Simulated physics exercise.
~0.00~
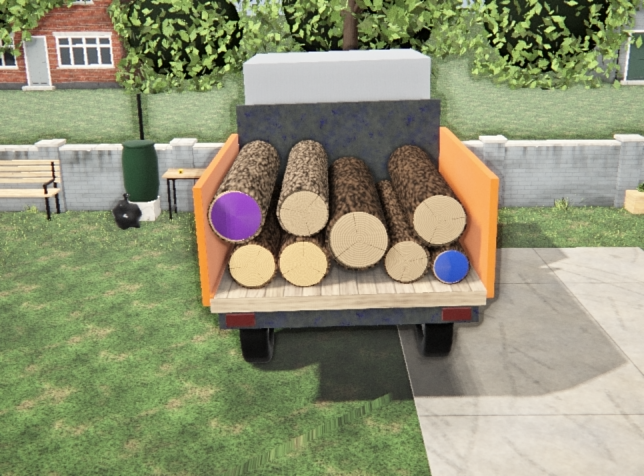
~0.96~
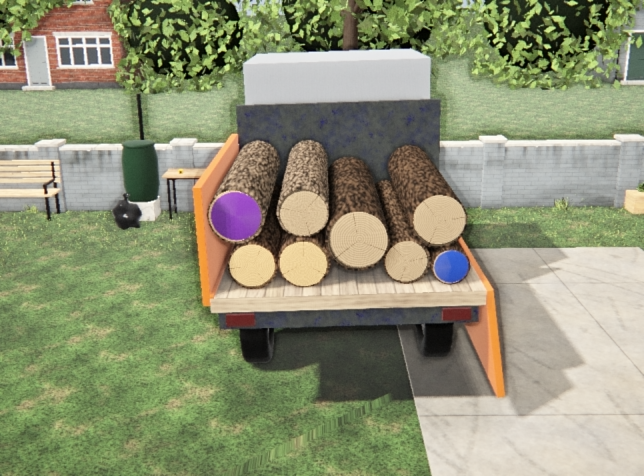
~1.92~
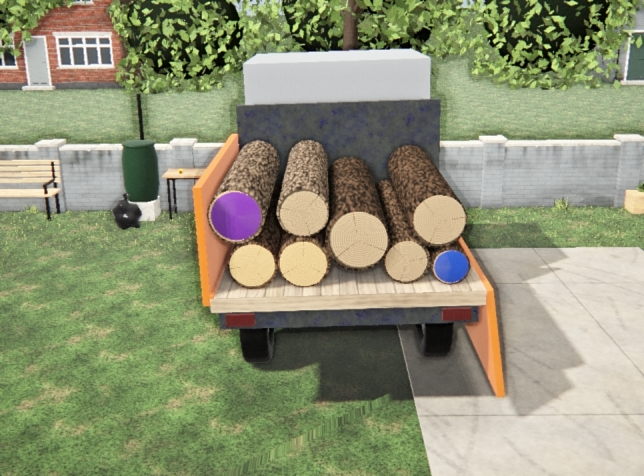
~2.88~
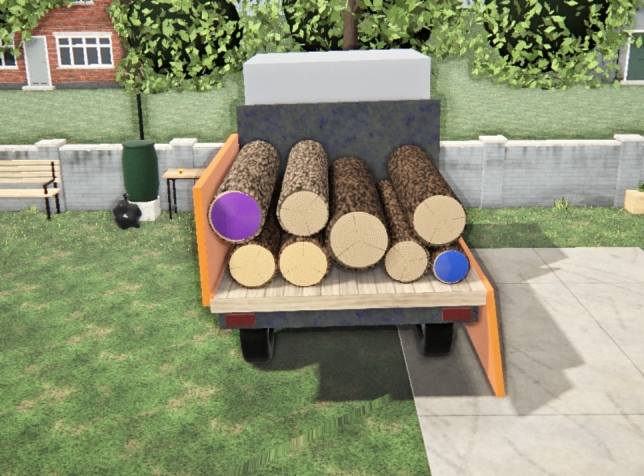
The orange drop side on the right of a parked flatbed lorry swings down and hangs below the deck, while the left one stays shut. The lorry is seen from behind, standing across grass and pale paving, with a low wall, a bench and a green bin beyond it. Eight logs lie stacked on its wooden deck, one with a purple end high on the left and one with a blue end low at the right edge. None of the logs shifts when the side opens. The whole pile ends at rest on the deck, with purple and blue in their places.
